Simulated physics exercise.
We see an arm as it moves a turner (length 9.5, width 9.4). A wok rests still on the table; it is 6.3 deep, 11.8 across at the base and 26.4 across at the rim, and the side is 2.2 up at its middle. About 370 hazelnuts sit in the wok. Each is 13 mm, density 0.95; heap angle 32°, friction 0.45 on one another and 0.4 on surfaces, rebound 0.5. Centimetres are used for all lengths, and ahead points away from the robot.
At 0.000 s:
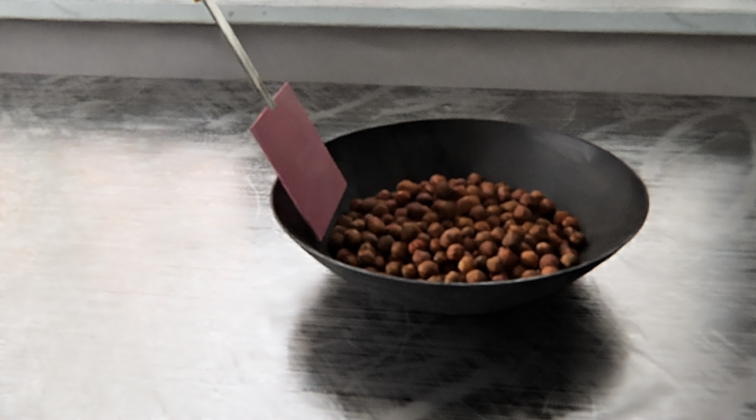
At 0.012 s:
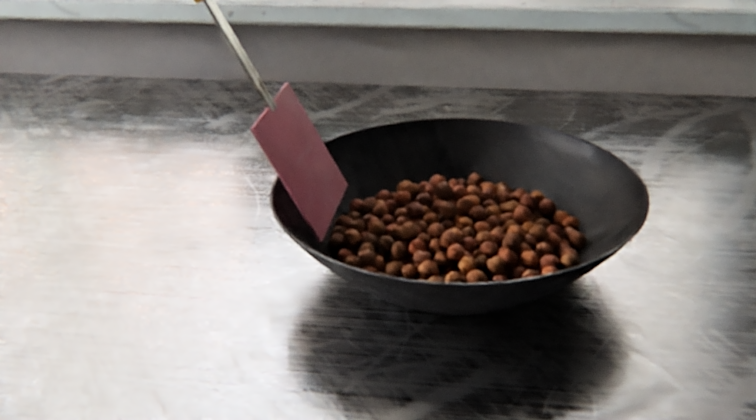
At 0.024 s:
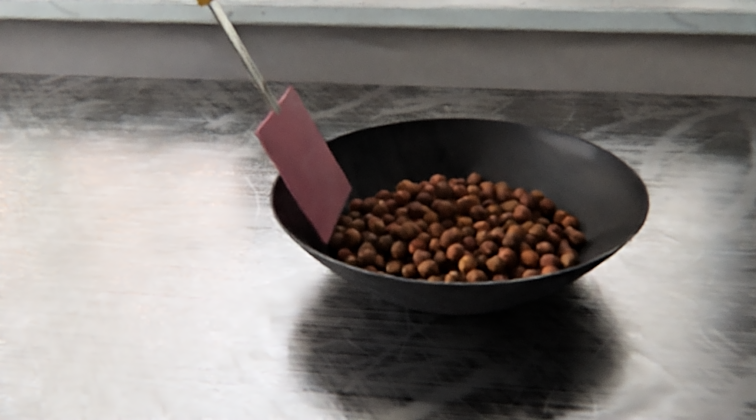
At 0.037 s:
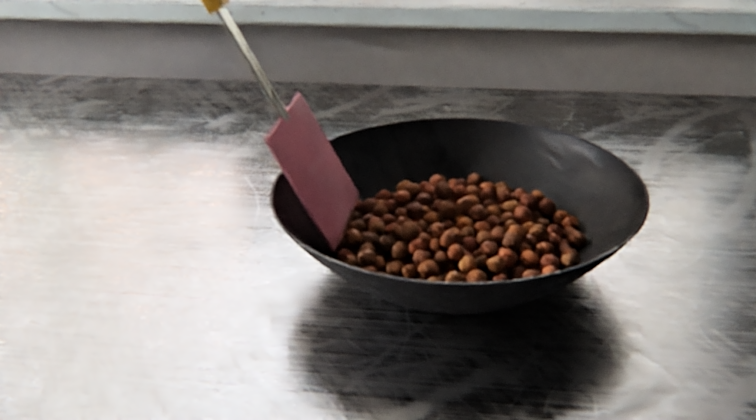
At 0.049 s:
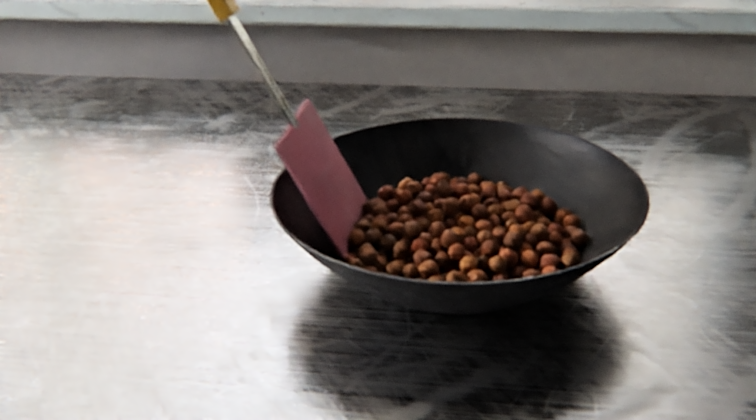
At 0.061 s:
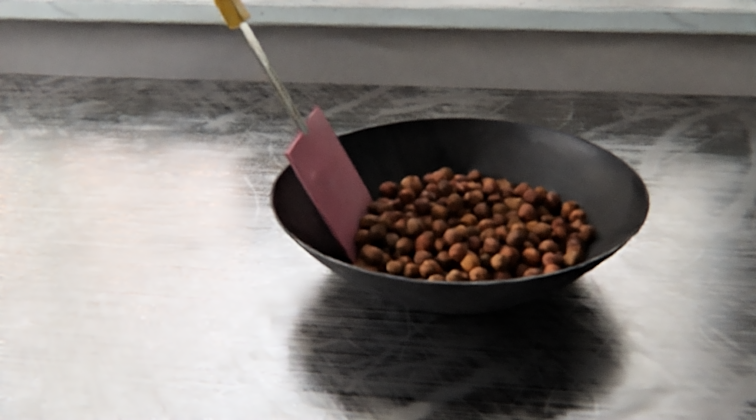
A pink turner with a yellow handle slid slowly down and to the right inside a dark wok, nudging the heaped hazelnuts slightly rightward while the wok stayed still on the shiny table.
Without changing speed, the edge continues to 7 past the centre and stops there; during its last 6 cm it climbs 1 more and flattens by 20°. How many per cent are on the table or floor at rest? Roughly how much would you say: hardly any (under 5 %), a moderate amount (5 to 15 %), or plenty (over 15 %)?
I'd say a moderate amount.
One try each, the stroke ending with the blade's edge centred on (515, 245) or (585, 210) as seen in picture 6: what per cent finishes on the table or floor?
First try roughly 0 percent, second roughly 30 percent.
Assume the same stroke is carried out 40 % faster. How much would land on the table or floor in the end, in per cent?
Some 25 in a hundred.
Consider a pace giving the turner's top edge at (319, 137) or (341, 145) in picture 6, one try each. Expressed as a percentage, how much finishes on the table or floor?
That comes to some 30 and some 45 percent, in that order.
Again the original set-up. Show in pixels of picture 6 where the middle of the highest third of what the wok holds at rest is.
Close to pixel (584, 195).
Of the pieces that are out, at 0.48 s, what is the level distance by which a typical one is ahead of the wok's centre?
That distance is around 18 cm.
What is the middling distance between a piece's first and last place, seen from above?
Somewhere near 7 centimetres, I reckon.
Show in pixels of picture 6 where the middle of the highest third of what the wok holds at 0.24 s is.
It is centred close to (568, 210).
By 0.15 s, sloping 63°, highest piece 6 above the table; 367 in the wok.
By 0.24 s, sloping 55°, highest piece 7 above the table; 366 in the wok, 1 on the blade or in flight.
By 0.48 s, sloping 43°, highest piece 8 above the table; 339 in the wok, 26 on the table or floor, 2 on the blade or in flight.
By 1.53 s, sloping 43°, highest piece 8 above the table; 339 in the wok, 28 on the table or floor.
Final count, 339 in the wok, 28 on the table or floor. That is 8 % on the table or floor.
